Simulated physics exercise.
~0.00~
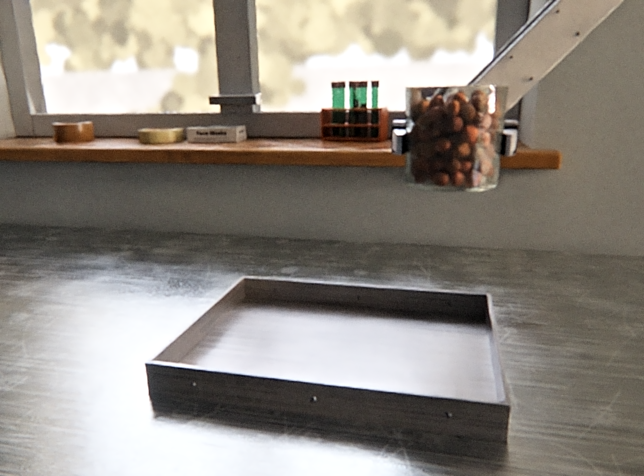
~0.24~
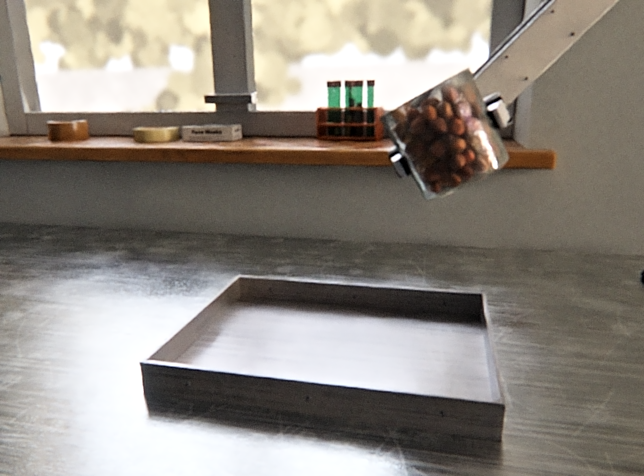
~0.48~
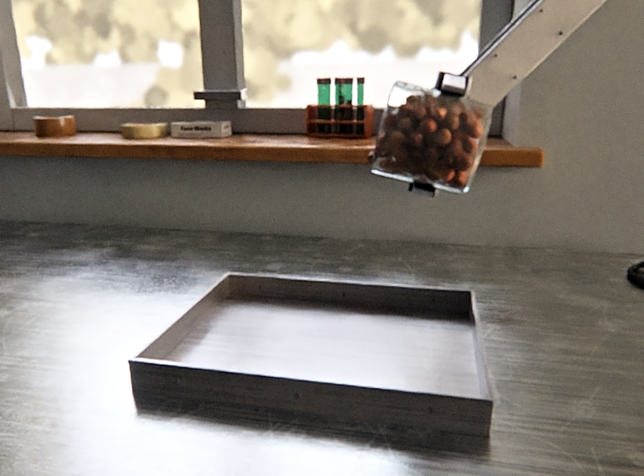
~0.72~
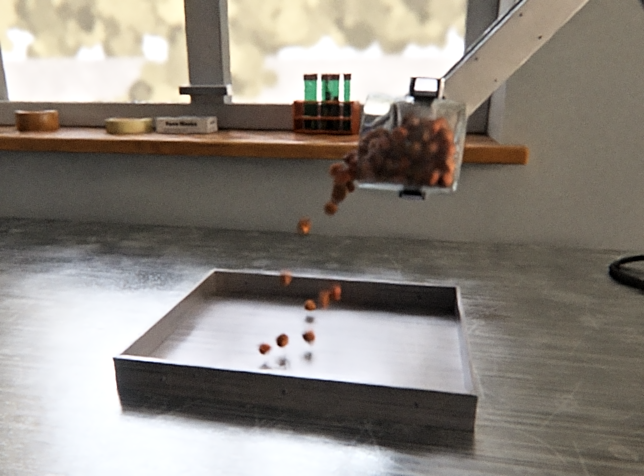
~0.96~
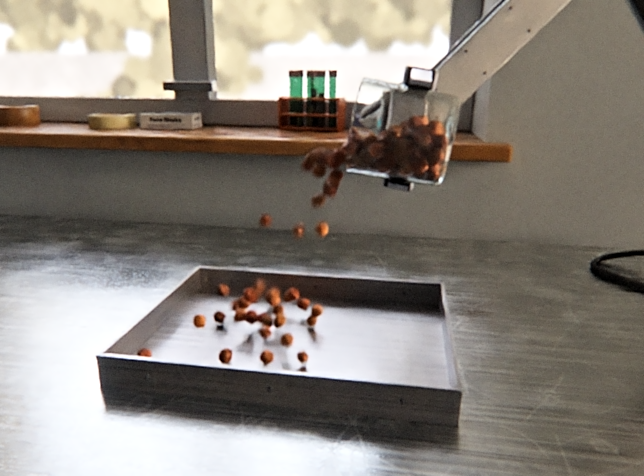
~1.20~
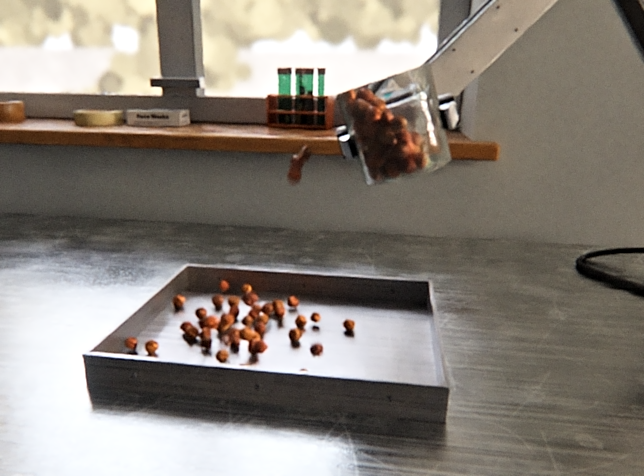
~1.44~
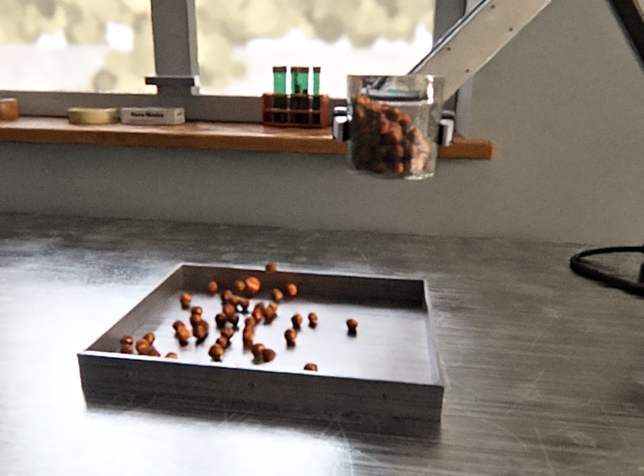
A robotic arm tips a clear tumbler, spills some hazelnuts into a tray, then rights it.
